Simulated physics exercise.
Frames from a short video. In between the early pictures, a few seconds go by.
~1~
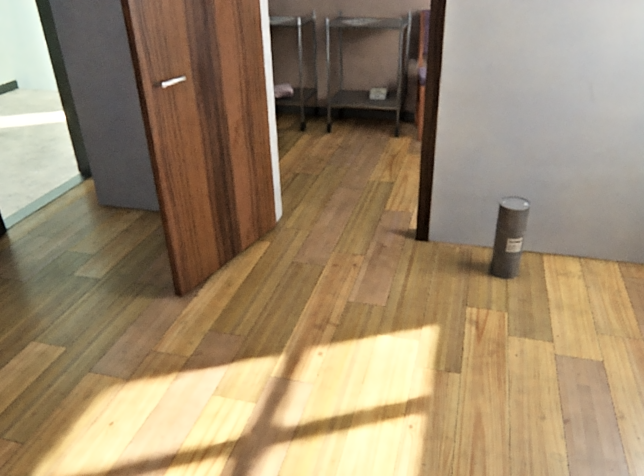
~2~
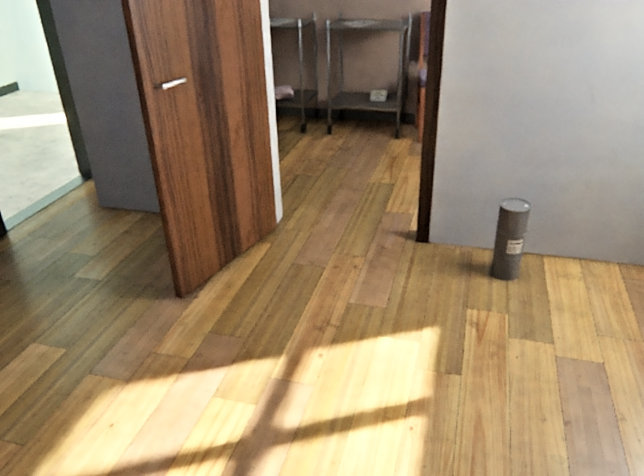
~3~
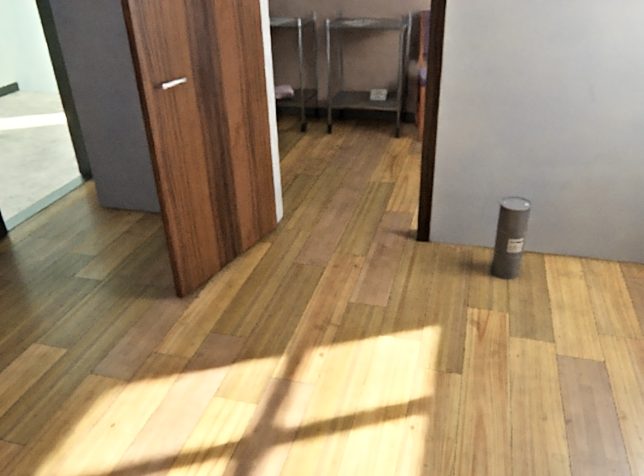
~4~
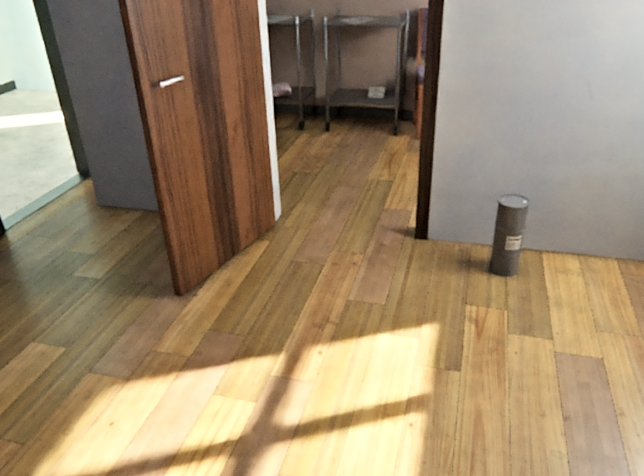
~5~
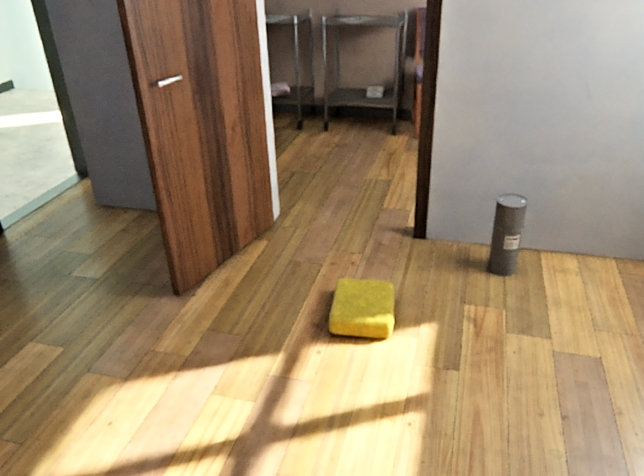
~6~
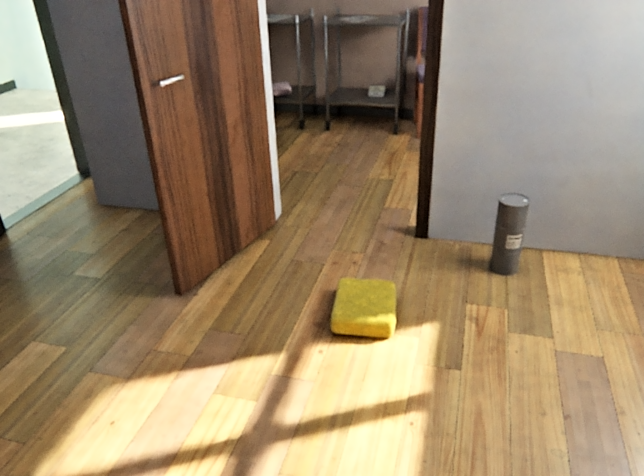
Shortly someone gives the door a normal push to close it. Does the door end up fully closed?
Likely result: Gap gone.
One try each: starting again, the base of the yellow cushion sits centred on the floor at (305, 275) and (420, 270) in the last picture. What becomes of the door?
Try one: The door gets held up; try two: It swings to.
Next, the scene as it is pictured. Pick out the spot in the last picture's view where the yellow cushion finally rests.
It winds up at roughly (375, 307).
Then, 0.90 s later than the last frame, door at 80°.
Then, 1.60 s later than the last frame, door at 47°; yellow cushion moved a little near (369, 306).
Then, 2.20 s later than the last frame, door at 19°; yellow cushion moved a little near (375, 307).
When it is over, door at 0°; both as before. End places, in pixels of the last picture, yellow cushion near (375, 307).
